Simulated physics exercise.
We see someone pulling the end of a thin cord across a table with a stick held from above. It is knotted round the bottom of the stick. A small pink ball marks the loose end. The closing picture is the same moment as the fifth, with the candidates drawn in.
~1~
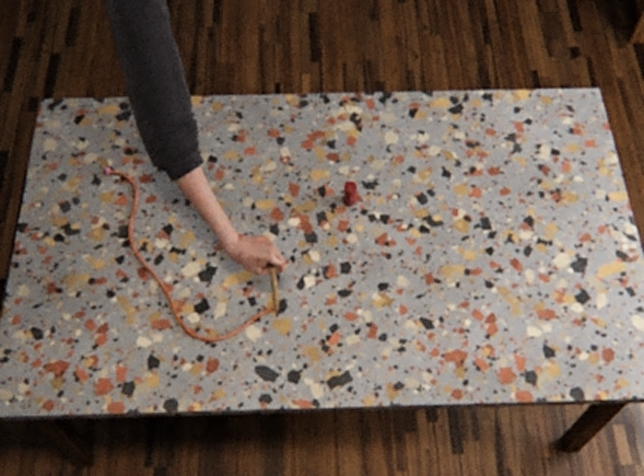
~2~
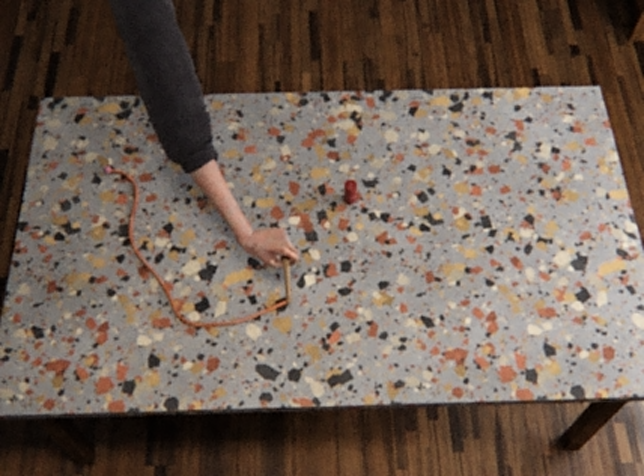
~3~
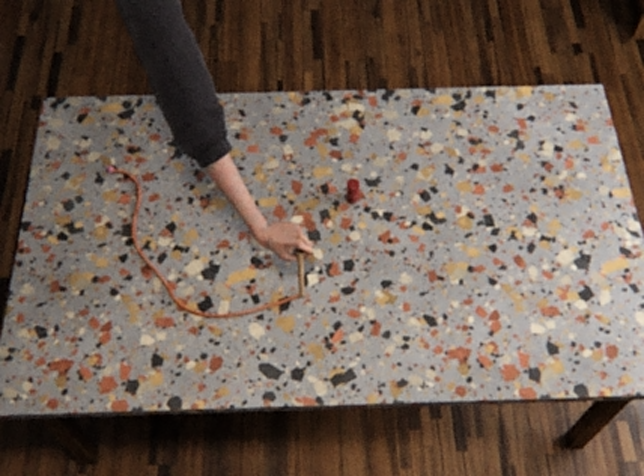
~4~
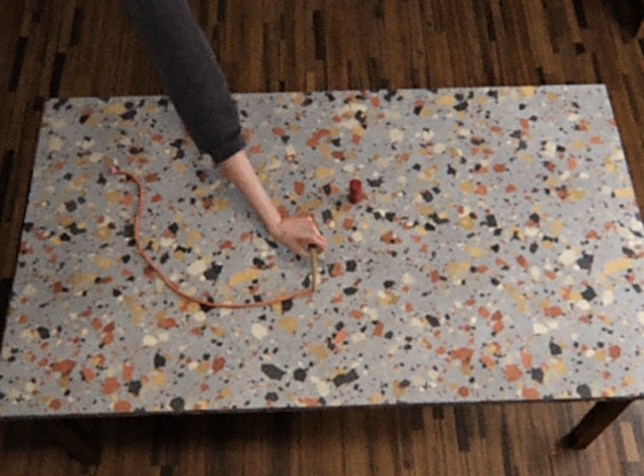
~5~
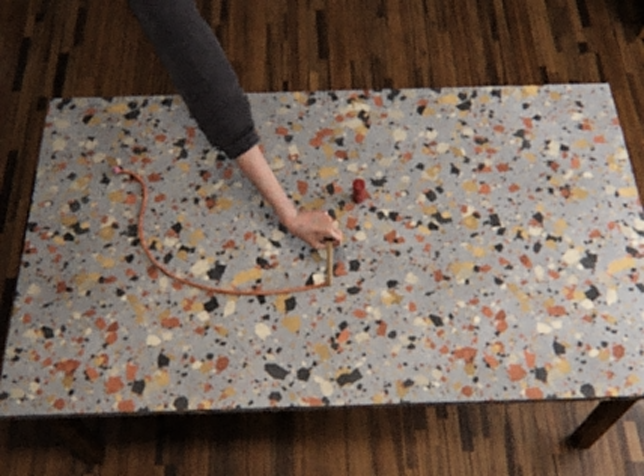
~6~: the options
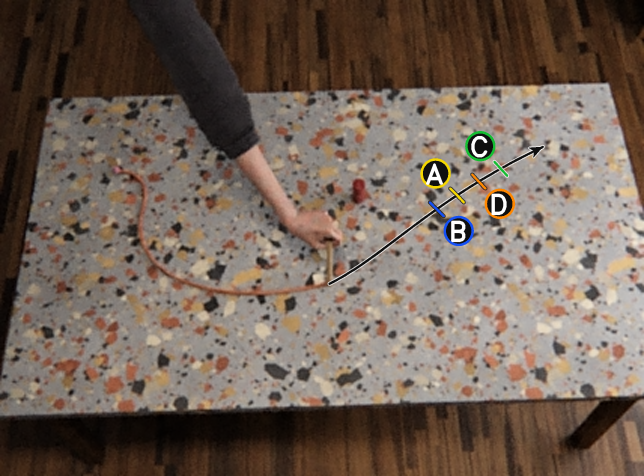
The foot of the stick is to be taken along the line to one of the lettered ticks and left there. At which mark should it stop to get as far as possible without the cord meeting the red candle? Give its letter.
All is well up to D.
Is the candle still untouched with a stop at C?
For that mark, no.
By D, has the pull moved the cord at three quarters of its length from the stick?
Yes.
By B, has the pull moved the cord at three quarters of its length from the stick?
Yes.
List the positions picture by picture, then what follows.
In the first picture, free end (107, 171); red candle (350, 194).
In the second picture, free end (107, 170); red candle (350, 192).
In the third picture, free end (110, 169); red candle (353, 191).
In the fourth picture, free end (112, 170); red candle (355, 192).
In the fifth picture, free end (116, 170); red candle (359, 191).
On the marked copy, A at (457, 195); B at (437, 209); C at (501, 169); D at (479, 182); the route from (329, 284) via (440, 207) to (543, 147).
Taking D. A third of the way, foot of the stick (385, 248), middle of the cord (225, 252), free end (120, 171).
Two thirds of the way, foot of the stick (435, 211), middle of the cord (280, 230), free end (141, 190).
When it is over, foot of the stick (479, 182), middle of the cord (329, 213), free end (179, 206); nothing has been touched.
As for the rest, A is safe but short; B is safe but short; C brings the cord against the candle.
